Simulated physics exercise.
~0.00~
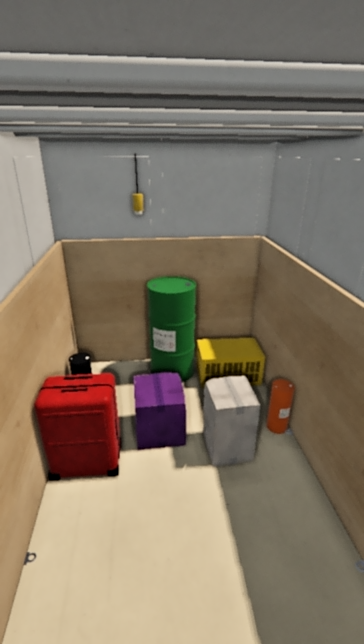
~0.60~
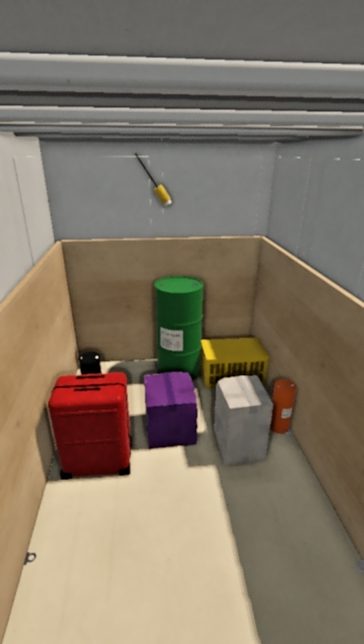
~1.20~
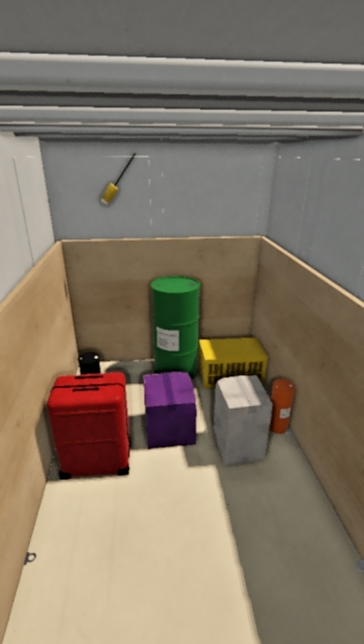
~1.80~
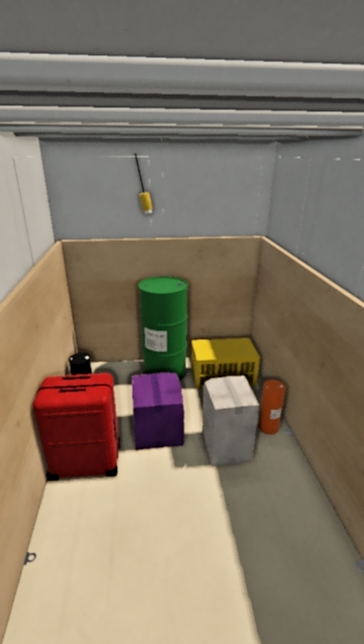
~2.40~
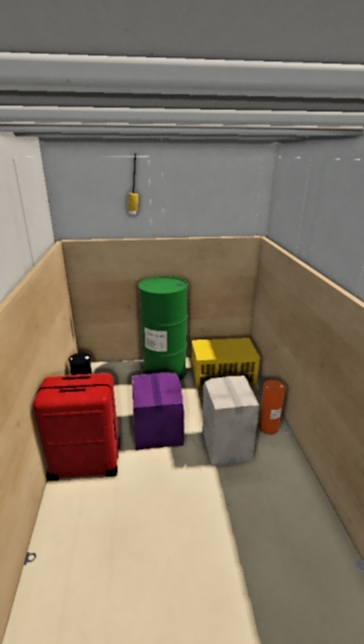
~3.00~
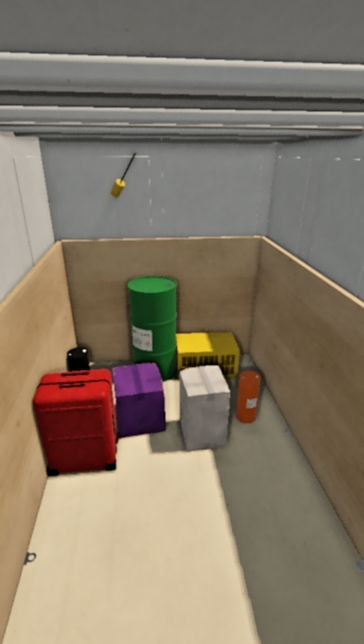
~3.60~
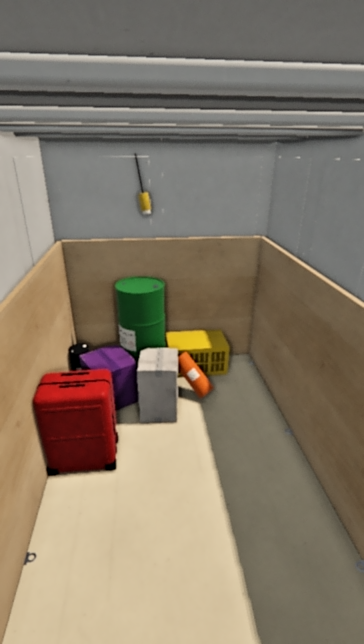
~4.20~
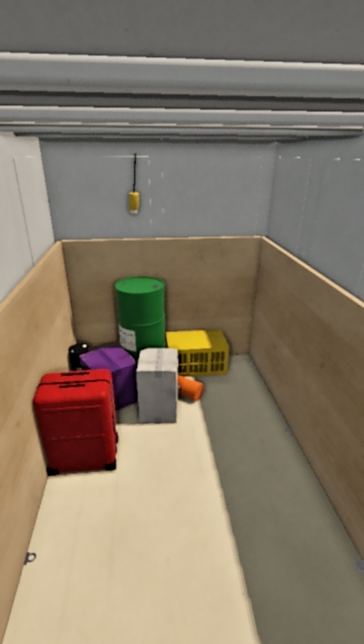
In this clip, a yellow object swings above a van's load bay as the cases, boxes, drum and canisters shift slightly right, then left; several slide farther left and deeper inside, and the orange canister tips onto its side while the red case stays upright near the left wall.
